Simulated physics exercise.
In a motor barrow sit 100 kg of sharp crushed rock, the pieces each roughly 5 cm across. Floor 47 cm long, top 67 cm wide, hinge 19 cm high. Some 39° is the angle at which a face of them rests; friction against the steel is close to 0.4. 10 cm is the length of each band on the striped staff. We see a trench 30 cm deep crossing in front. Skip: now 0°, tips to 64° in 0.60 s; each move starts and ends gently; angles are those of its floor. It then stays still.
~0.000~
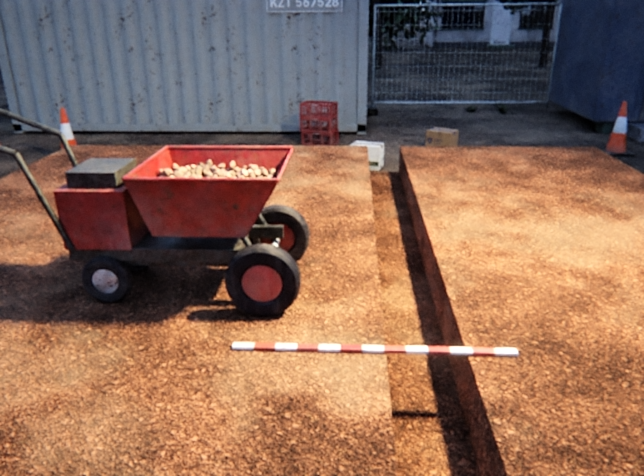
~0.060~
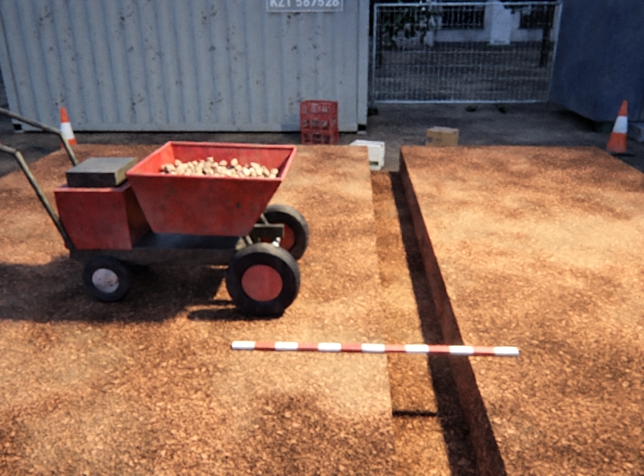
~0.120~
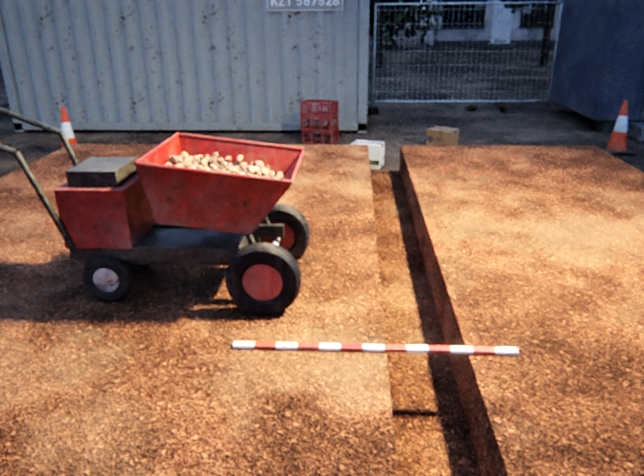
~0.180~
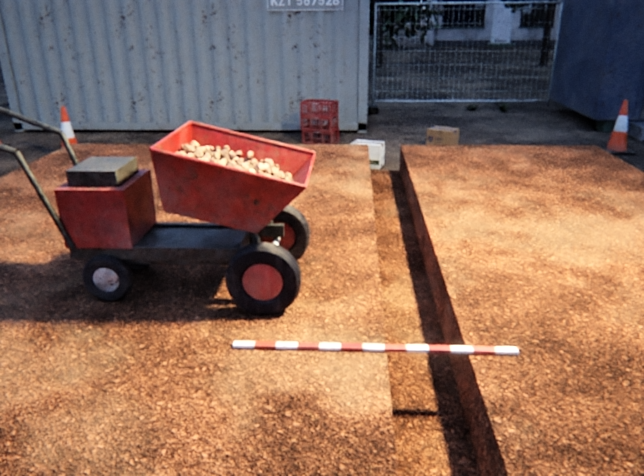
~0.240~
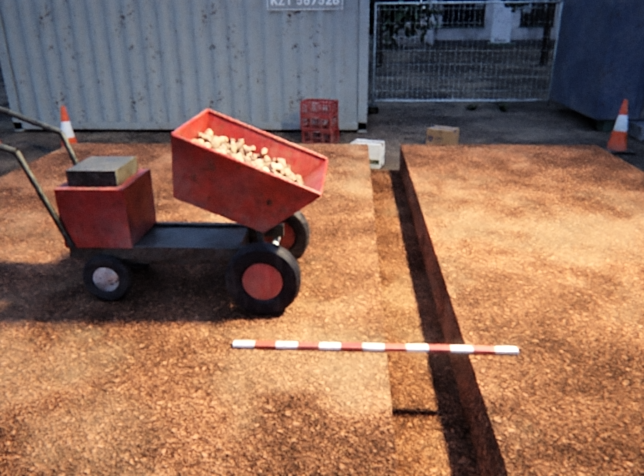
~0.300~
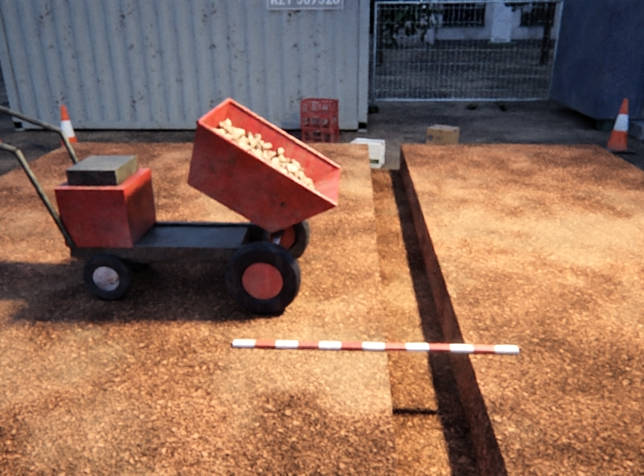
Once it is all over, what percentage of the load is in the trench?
Roughly 43 percent of the load is in the trench.
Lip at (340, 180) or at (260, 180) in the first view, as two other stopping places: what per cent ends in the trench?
I'd expect some 10 per cent, then some 40.
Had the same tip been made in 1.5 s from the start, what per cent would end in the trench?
My guess is near 20 percent.
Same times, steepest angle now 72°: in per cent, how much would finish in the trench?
In that case around 70 percent.
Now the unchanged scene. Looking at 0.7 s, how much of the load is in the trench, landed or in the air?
About 5%.
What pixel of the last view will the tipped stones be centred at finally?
Somewhere around (422, 326) in the last picture.
After 0.4 s the floor is at 54°; 100 % in the skip; the foremost stones are at (335, 217).
After 0.7 s the floor is at 64°; 93 % in the skip, 1 % short of the trench, 5 % in the trench; the foremost stones are at (408, 256).
After 1.0 s the floor is at 64°; 59 % in the skip, 2 % short of the trench, 34 % in the trench, 4 % past the trench; the foremost stones are at (517, 278).
After 3.0 s the floor is at 64°; 52 % in the skip, 1 % short of the trench, 43 % in the trench, 4 % past the trench; the foremost stones are at (574, 279).
